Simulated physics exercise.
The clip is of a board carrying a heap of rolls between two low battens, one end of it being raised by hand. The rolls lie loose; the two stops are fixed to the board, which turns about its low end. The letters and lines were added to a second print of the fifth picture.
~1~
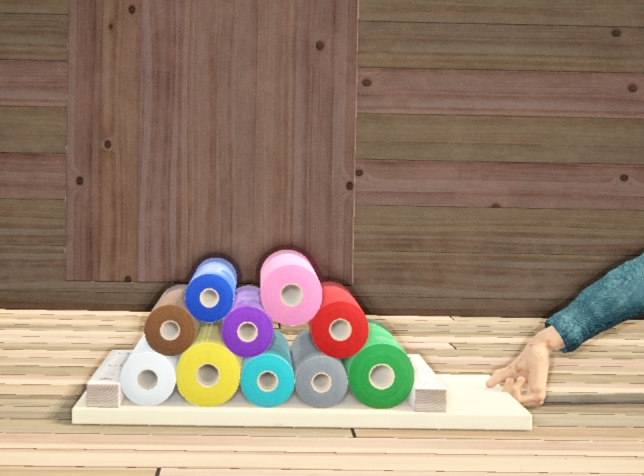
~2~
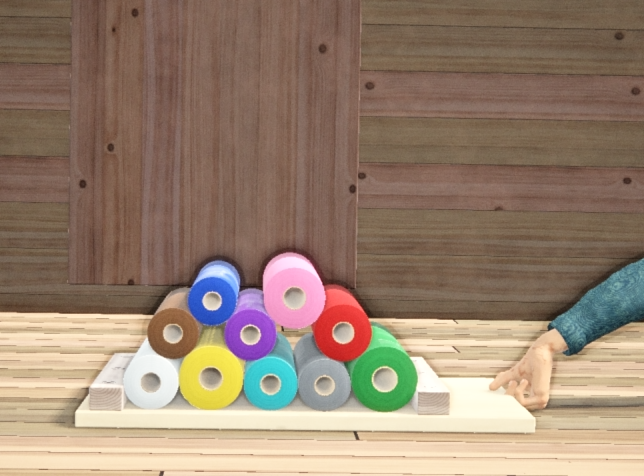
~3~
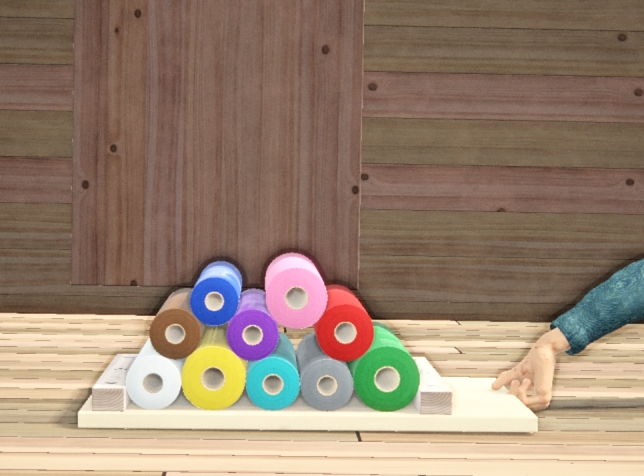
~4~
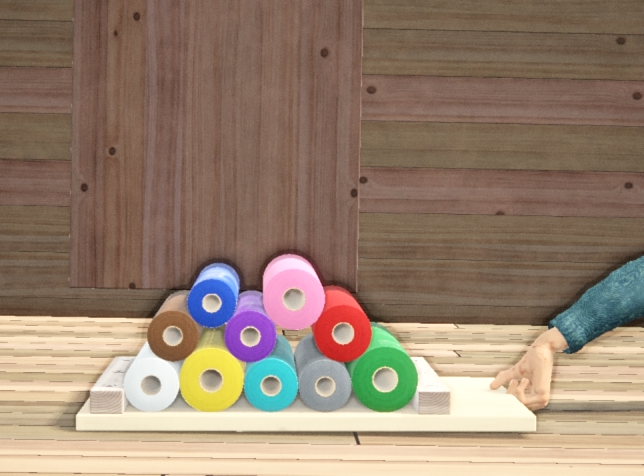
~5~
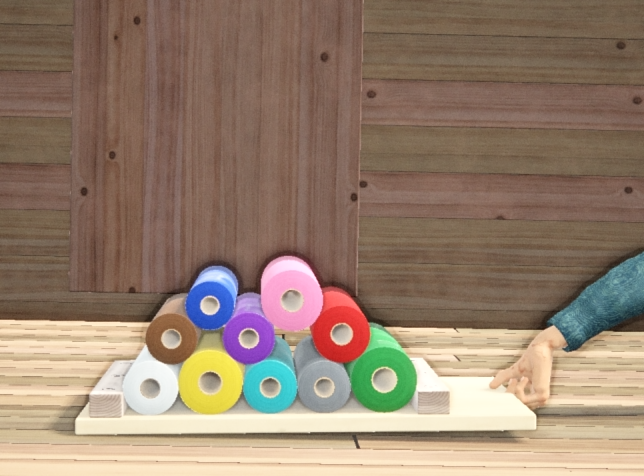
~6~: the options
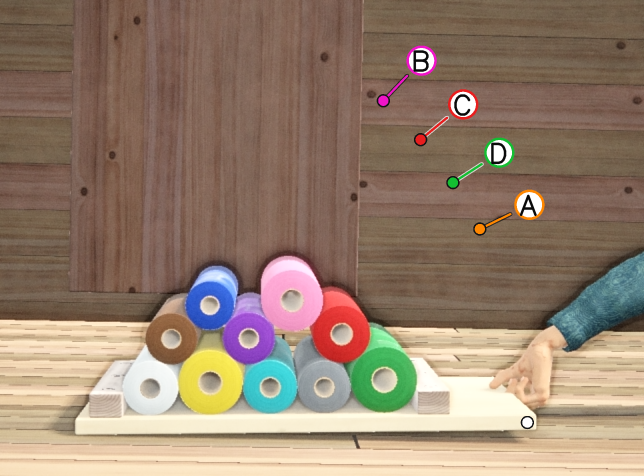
A hand holds the right end of a board of stacked colourful rolls, barely moving.
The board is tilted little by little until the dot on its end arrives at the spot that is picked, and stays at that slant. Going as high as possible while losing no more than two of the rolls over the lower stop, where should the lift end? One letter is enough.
A is the limit.
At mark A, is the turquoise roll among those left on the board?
The turquoise roll: Yes.
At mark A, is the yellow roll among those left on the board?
Yes.
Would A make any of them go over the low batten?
Yes, at A.
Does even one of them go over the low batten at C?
At C: Yes.
On the marked copy, A at (480, 229); B at (383, 101); C at (421, 140); D at (453, 183); the white dot at (528, 422).
Taking A. A third of the way, board at 16°.
Two thirds of the way, board at 27°.
When it is over, board at 27°, two over the low batten (brown, blue).
As for the rest, B five over the low batten; C five over the low batten; D five over the low batten.
